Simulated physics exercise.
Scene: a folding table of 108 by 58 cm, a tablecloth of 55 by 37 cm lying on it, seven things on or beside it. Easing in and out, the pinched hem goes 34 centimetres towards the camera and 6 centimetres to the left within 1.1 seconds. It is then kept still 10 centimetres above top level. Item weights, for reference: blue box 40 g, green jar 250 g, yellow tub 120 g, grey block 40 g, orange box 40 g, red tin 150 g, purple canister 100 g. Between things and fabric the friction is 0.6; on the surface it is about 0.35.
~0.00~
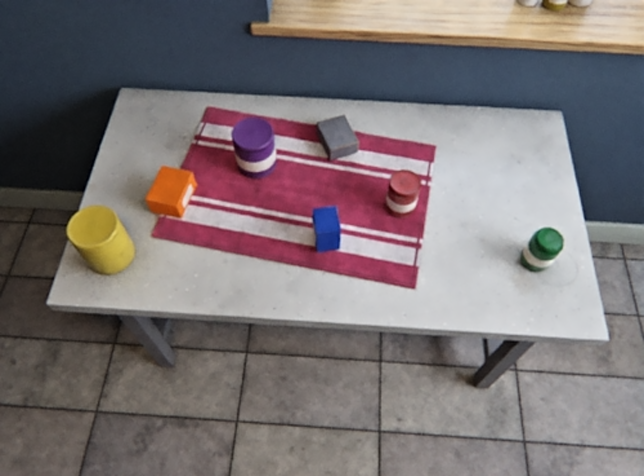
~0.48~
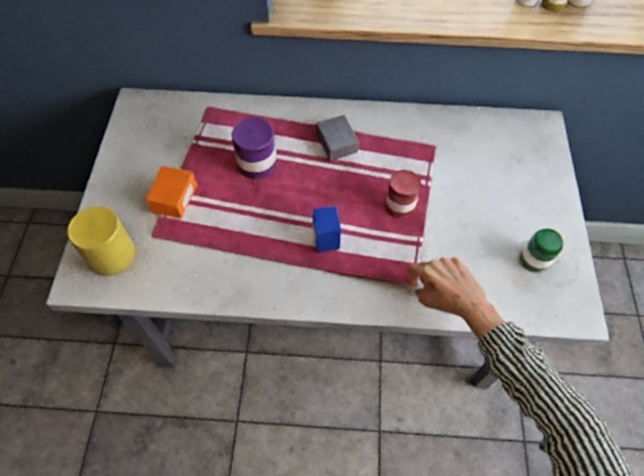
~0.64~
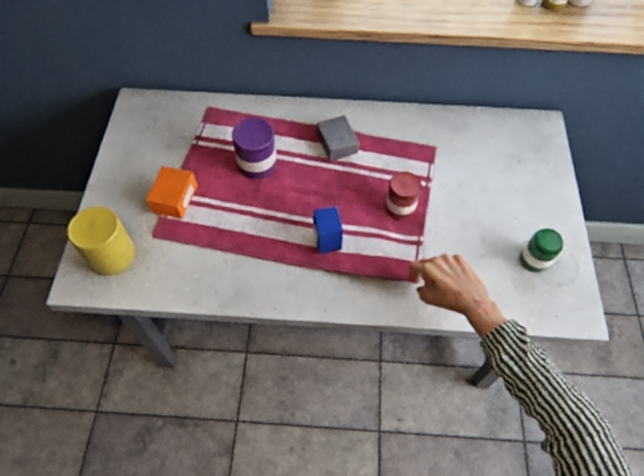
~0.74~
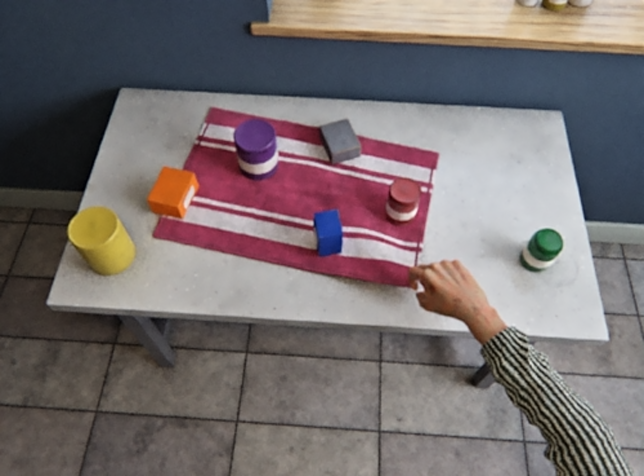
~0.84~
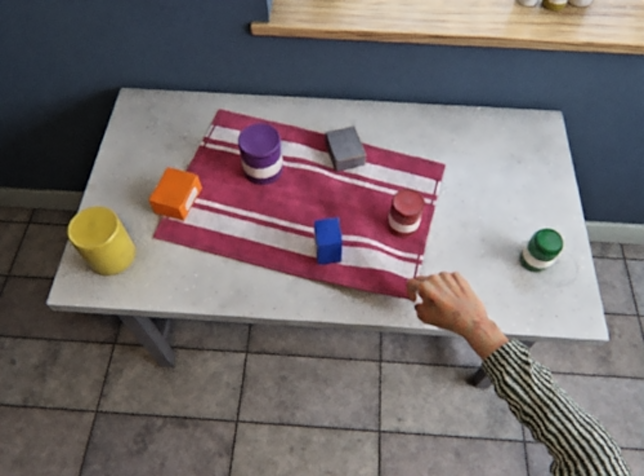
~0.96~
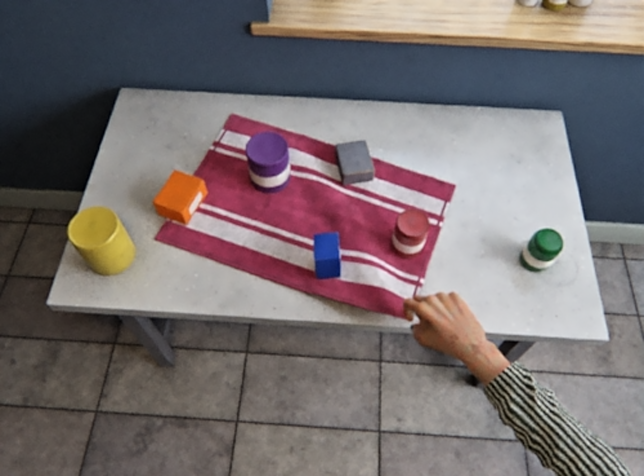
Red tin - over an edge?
Looks to me like over it goes.
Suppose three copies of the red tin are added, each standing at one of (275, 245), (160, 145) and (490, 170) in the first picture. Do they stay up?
First leaves the top, second keeps its place, third keeps its place.
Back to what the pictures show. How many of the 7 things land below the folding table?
That gives 2.
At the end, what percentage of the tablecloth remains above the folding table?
Around 55 percent.
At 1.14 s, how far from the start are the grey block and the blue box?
The grey block is about 15 cm off and the blue box about 15 cm.
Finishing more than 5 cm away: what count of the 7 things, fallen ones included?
That gives 5.
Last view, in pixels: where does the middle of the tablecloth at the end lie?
The middle ends up near pixel (332, 296).
By 1.1 s, 95 % of the tablecloth is still over the top; red tin 19 cm off its start, grey block 16 cm off its start, blue box 13 cm off its start.
By 1.3 s, 80 % of the tablecloth is still over the top; red tin 31 cm off its start, grey block 26 cm off its start, blue box 20 cm off its start.
By 1.5 s, 60 % of the tablecloth is still over the top; red tin over the edge, grey block 36 cm off its start at (390, 270), blue box on its side, 29 cm off its start at (275, 366).
By 1.7 s, 55 % of the tablecloth is still over the top; red tin over the edge, blue box over the edge, grey block 38 cm off its start.
By 3.3 s, 55 % of the tablecloth is still over the top; red tin over the edge, blue box over the edge, grey block 39 cm off its start at (399, 280), purple canister 27 cm off its start at (316, 232).
